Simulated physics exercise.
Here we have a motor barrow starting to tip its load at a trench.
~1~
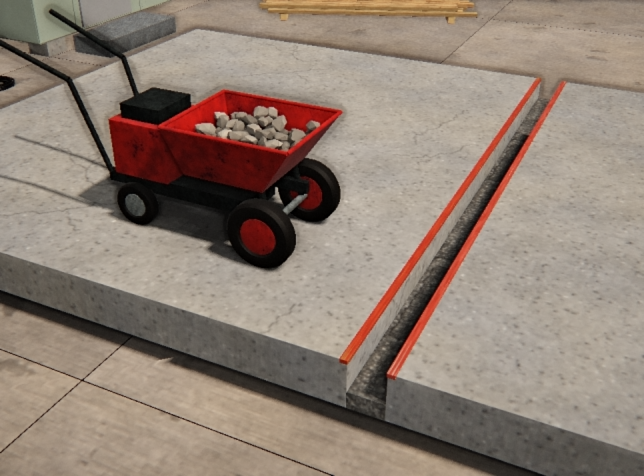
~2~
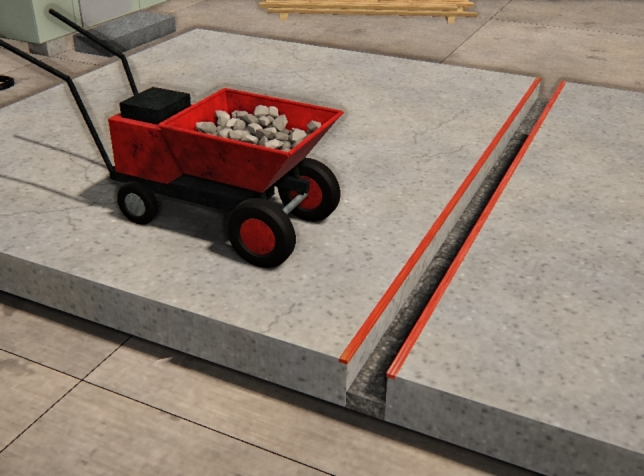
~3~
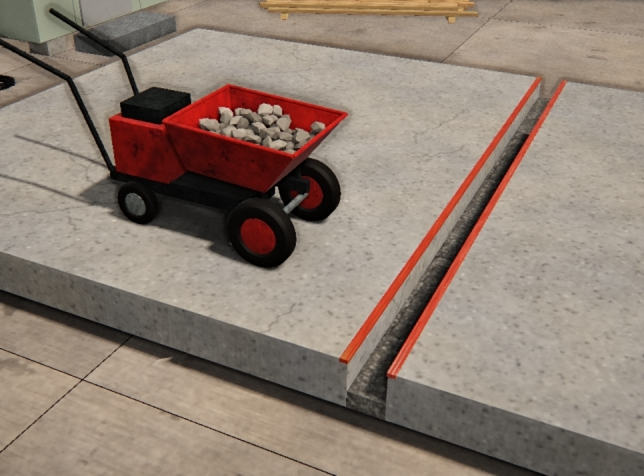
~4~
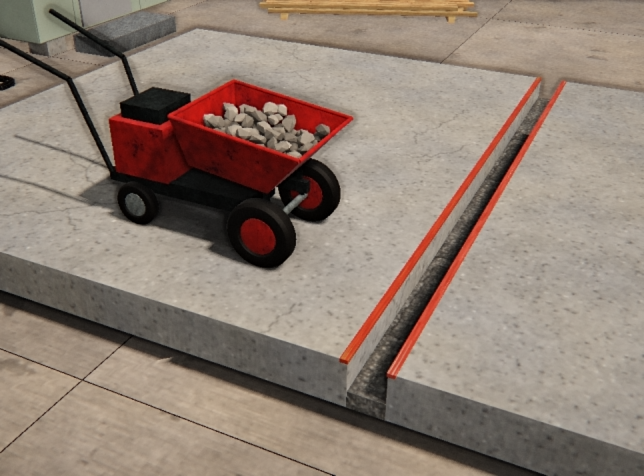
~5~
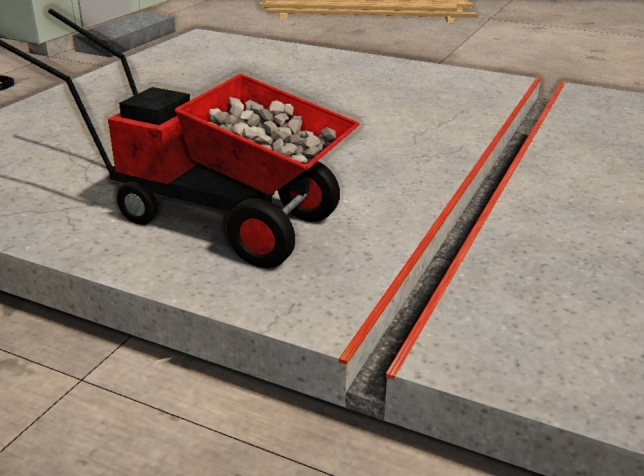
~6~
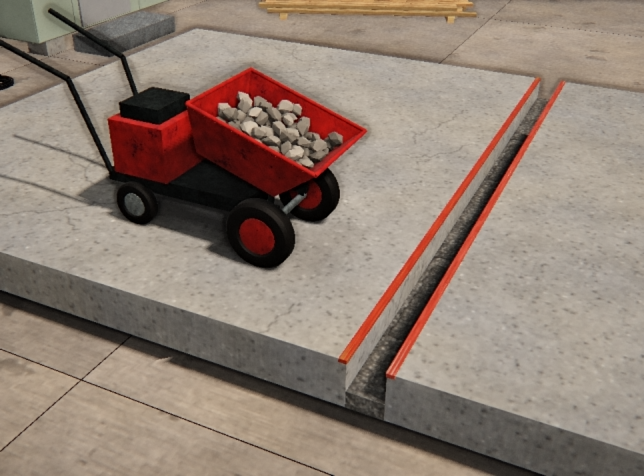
The clip opens on a red motor barrow with black handles, its level skip full of broken stones, standing on a concrete slab left of a narrow, red-edged trench. The wheels stay put while the skip gradually tilts forward to the right, ending clearly tipped with the stones still inside.
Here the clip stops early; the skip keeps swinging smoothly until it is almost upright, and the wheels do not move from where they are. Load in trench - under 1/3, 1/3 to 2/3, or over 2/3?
1/3 to 2/3.
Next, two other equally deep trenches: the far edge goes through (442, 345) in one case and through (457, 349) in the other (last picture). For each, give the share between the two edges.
50 %, give or take, and then 50 %.
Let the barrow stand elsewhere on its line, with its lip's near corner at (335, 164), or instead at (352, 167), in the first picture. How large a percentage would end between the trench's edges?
Some 60 in a hundred, then some 0 in a hundred.
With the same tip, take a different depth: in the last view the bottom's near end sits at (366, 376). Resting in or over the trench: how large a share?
40 per cent, roughly.
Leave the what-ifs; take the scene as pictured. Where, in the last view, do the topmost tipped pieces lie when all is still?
The peak ends up near (391, 258).
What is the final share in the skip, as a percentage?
Roughly 20 percent.
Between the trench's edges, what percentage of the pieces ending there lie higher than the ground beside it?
Share: Around 10 %.
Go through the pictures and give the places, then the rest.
The first picture shows lip of the skip at (287, 154), level; top of the load at (256, 133), broken stones; first edge of the trench at (369, 323); far edge at (414, 336), the trench under half as wide as the skip, and about as deep as wide.
The second picture shows lip of the skip at (288, 154), level; top of the load at (257, 132).
The third picture shows lip of the skip at (293, 157), tipped barely; top of the load at (261, 131).
The fourth picture shows lip of the skip at (299, 161), tipped a little; top of the load at (248, 123).
The fifth picture shows lip of the skip at (306, 168), tipped a little; top of the load at (254, 121).
The sixth picture shows lip of the skip at (315, 176), tipped clearly; top of the load at (253, 114); first edge of the trench at (368, 323); far edge at (413, 336).
Soon, skip tipped steeply; all in the skip.
A while on, skip tipped right over; most in the skip; a small part short of the trench; a small part in or heaped over the trench; a stray few falling.
Towards the end, skip tipped right over; about a quarter in the skip; about a quarter short of the trench; about a third in or heaped over the trench; a small part beyond it.
Finally, skip tipped right over; about a quarter in the skip; about a quarter short of the trench; about half in or heaped over the trench; a stray few beyond it.
